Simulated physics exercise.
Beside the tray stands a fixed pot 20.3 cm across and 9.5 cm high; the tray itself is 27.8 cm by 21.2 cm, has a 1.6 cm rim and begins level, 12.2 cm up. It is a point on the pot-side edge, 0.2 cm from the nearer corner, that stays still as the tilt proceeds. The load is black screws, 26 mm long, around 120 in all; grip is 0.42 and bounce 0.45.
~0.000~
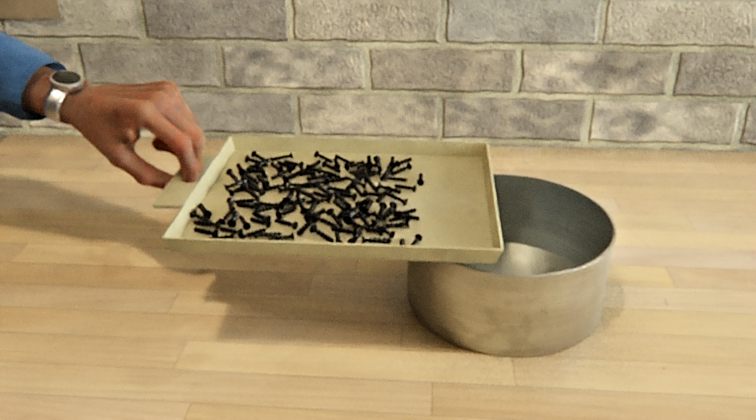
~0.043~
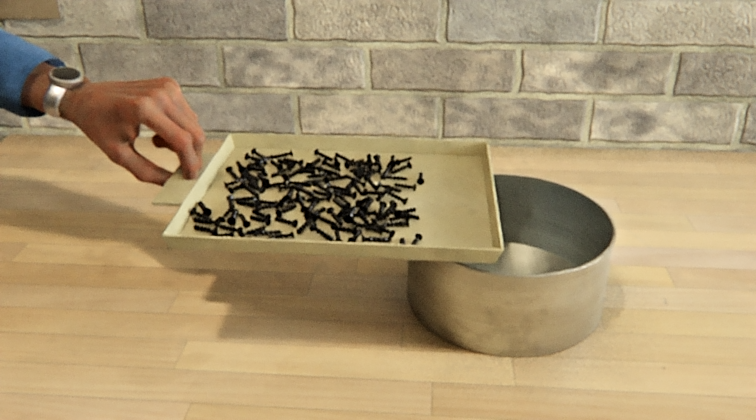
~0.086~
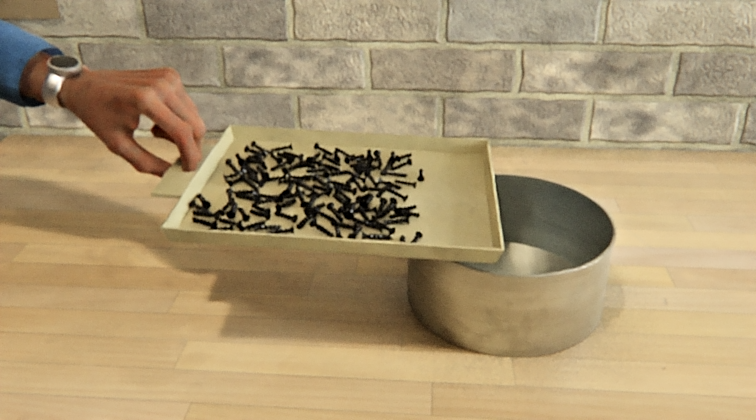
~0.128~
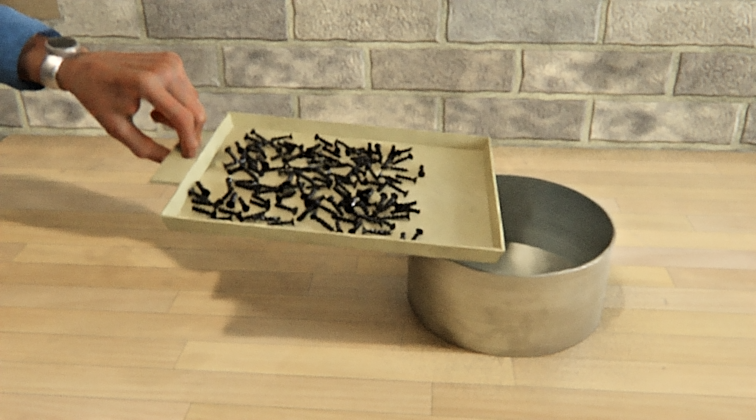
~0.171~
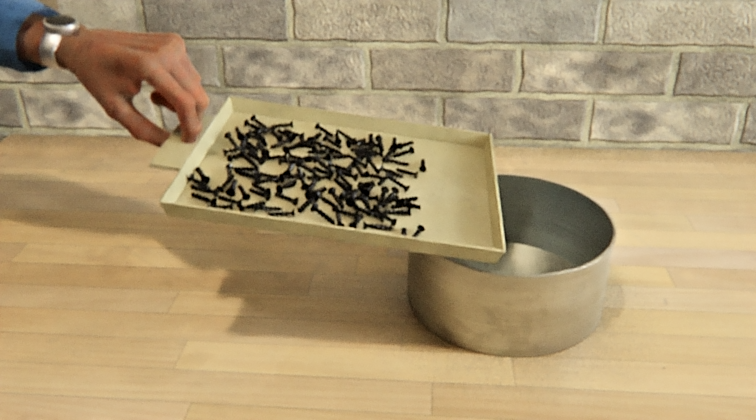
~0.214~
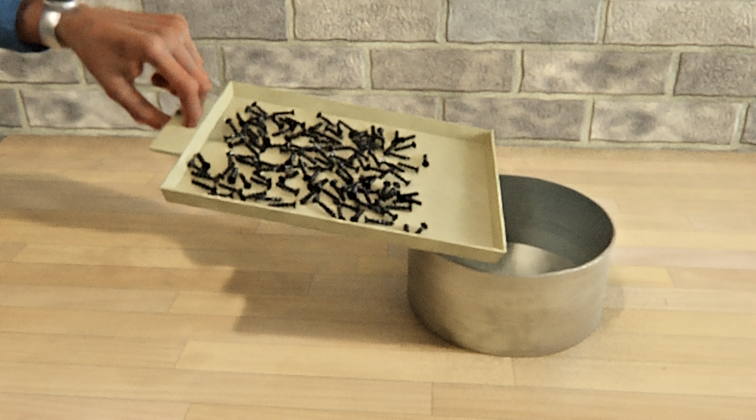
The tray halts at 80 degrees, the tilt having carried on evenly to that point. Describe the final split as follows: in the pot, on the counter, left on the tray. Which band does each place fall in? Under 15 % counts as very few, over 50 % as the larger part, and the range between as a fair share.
Pot: A fair share. Counter: The larger part. Left on the tray: Very few.
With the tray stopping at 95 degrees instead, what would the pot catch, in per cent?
That would give about 35 per cent.
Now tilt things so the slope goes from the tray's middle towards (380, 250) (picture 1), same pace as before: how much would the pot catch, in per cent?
Roughly 0 per cent.
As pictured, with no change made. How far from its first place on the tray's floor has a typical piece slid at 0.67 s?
Around 9 centimetres.
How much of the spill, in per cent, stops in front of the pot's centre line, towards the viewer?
I'd put it at around 100 per cent.
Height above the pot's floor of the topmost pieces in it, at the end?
Around 1.5 cm above the floor.
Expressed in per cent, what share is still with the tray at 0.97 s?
Value: About 60%.
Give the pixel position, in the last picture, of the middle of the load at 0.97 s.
The middle of the load should be at about (531, 229) by then.
After 0.67 s, tilt 44 degrees; the tray holds 100 %, the pot 0 %.
After 0.97 s, tilt 66 degrees; the tray holds 60 %, the pot 10 %.
Then, at 1.38 s, tilt 80 degrees; the tray holds 15 %, the pot 30 %.
By 2.7 s all is still; pot 35 %, counter 60 %, tray 0 %.
